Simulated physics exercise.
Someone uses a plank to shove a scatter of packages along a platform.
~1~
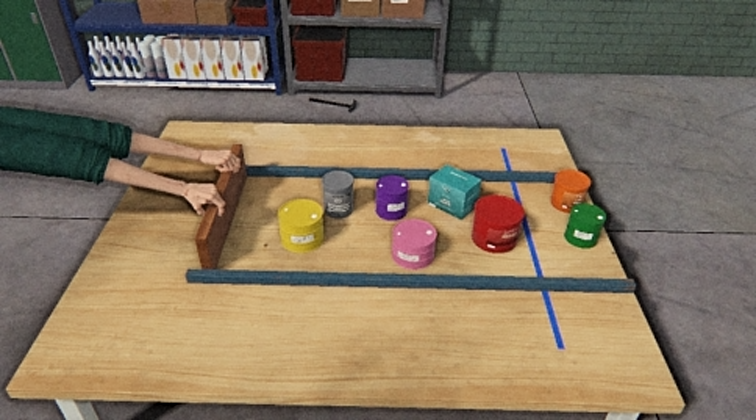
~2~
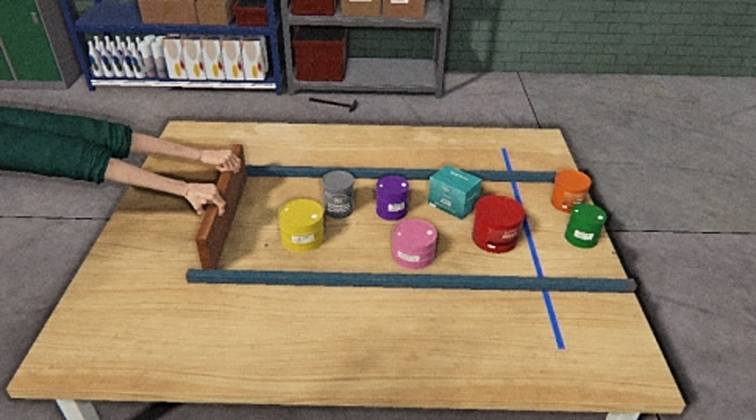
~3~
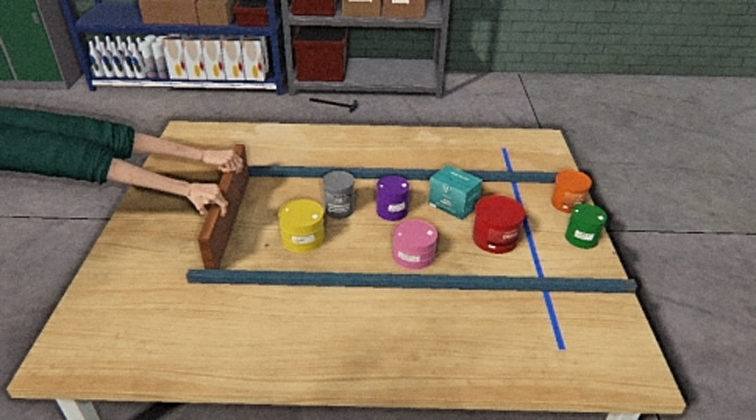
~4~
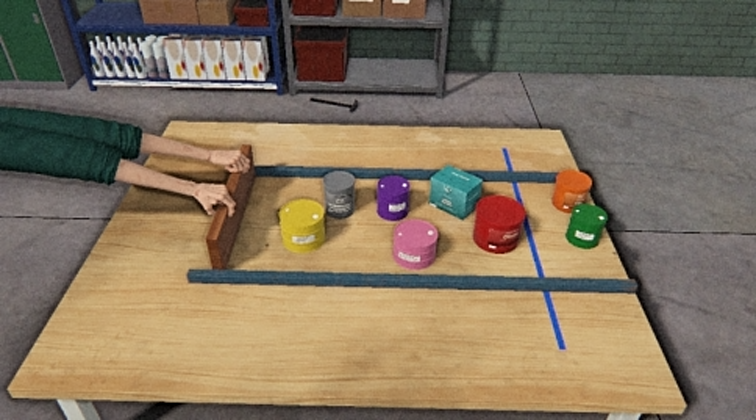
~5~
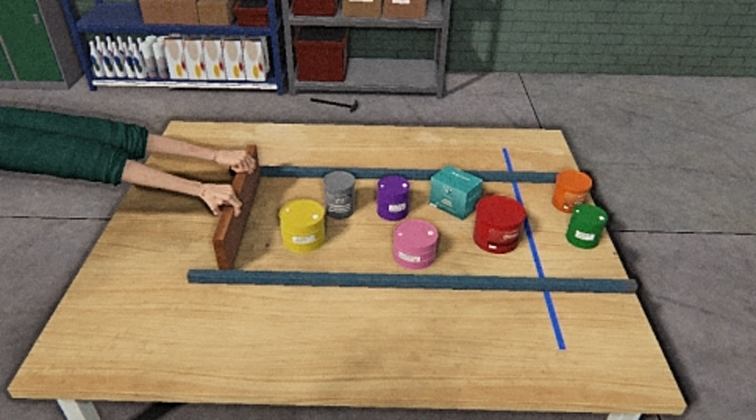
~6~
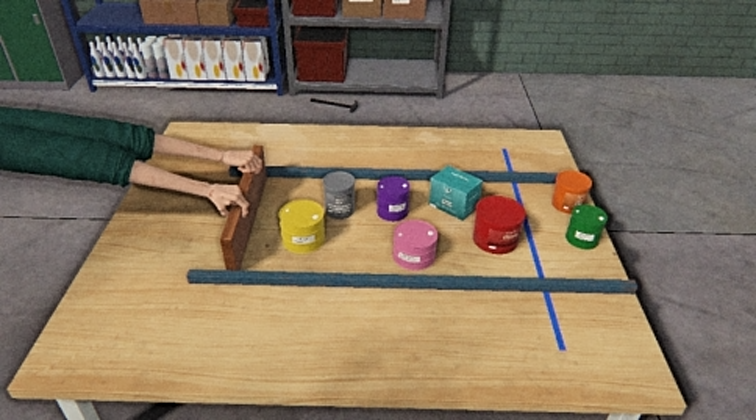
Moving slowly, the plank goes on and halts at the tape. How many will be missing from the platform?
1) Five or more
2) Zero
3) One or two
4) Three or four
3, one or two.
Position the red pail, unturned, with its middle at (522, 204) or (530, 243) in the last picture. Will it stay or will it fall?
Going in order, the first time it ends up below and the second time it is still up there.
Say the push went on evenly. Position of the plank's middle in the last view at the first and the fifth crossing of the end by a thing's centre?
Around (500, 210); afterwards around (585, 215).
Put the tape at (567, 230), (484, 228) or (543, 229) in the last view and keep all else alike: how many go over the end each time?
Tallies in the order asked: 4, 0, 2.
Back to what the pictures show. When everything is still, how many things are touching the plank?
At rest, 4 are in contact.
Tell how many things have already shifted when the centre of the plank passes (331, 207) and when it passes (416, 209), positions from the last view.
The first number is 2, the next one 5.
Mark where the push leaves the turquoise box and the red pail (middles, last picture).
I'd put one close to (540, 181) and the other close to (602, 229).
Soon after, none off yet; green canister at rest near (586, 227); orange pail at rest near (571, 192); red pail at rest near (498, 225).
Then, none off yet; green canister at rest near (586, 227); orange pail at rest near (571, 192); red pail moved about its own width near (546, 226).
At rest, the number that fall off is one or two; fallen, green canister.
